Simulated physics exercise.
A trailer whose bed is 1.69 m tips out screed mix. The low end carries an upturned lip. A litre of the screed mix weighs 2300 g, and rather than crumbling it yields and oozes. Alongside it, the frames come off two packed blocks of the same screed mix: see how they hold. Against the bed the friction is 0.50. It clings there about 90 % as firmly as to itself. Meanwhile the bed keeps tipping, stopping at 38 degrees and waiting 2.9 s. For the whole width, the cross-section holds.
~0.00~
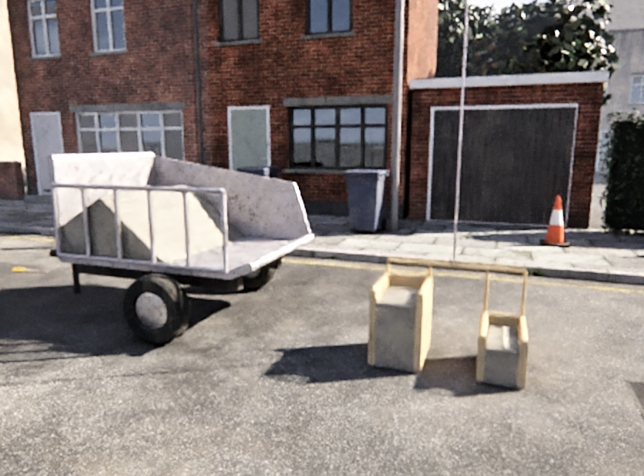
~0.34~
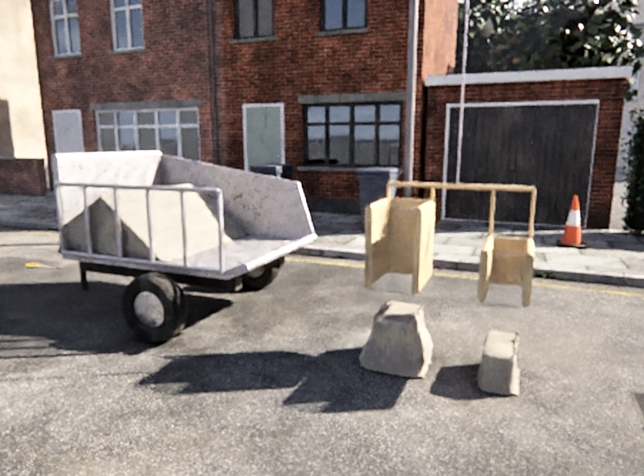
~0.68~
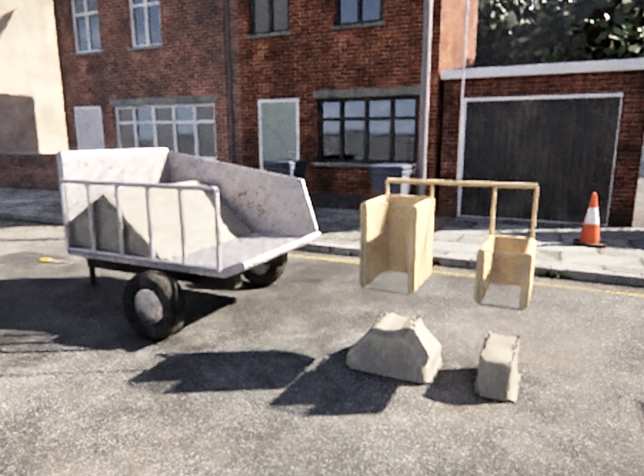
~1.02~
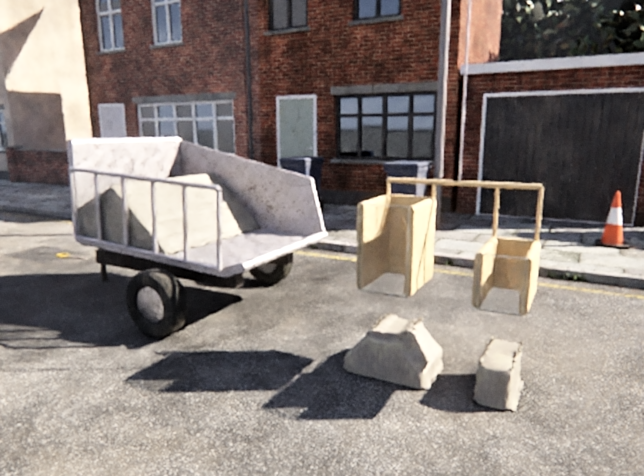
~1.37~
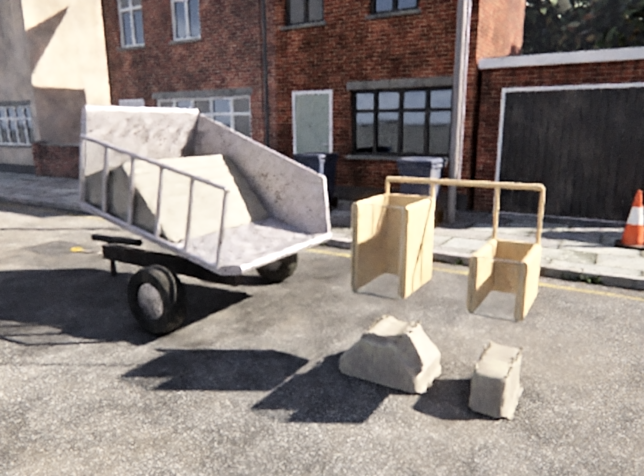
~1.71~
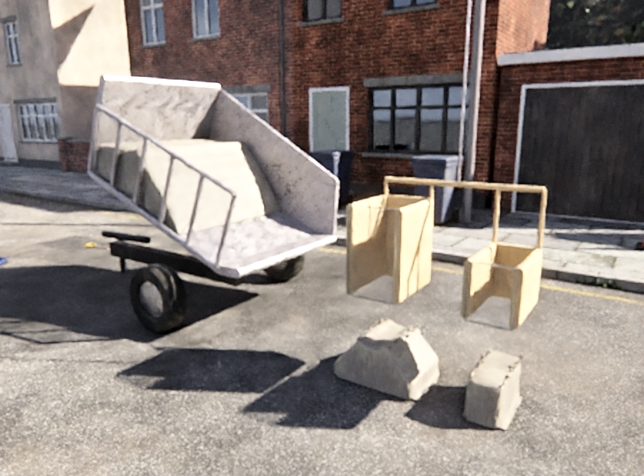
Two joined wooden moulds lifted off a pair of grey blocks, and the taller left one sagged while the smaller kept its height; then the trailer's bed rose at its left end, load still inside.
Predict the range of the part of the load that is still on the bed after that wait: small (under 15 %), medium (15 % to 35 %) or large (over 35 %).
Predicted range: Small.
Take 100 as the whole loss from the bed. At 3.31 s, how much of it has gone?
Roughly 80 per cent.
After 2.18 s, the tilt is 35 degrees and 100 % is on the bed.
After 2.75 s, the tilt is 38 degrees and 79 % is on the bed.
After 3.31 s, the tilt is 38 degrees and 24 % is on the bed.
After 3.87 s, the tilt is 38 degrees and 8 % is on the bed.
After 5.32 s, at the end, the tilt is 38 degrees and 8 % is on the bed.
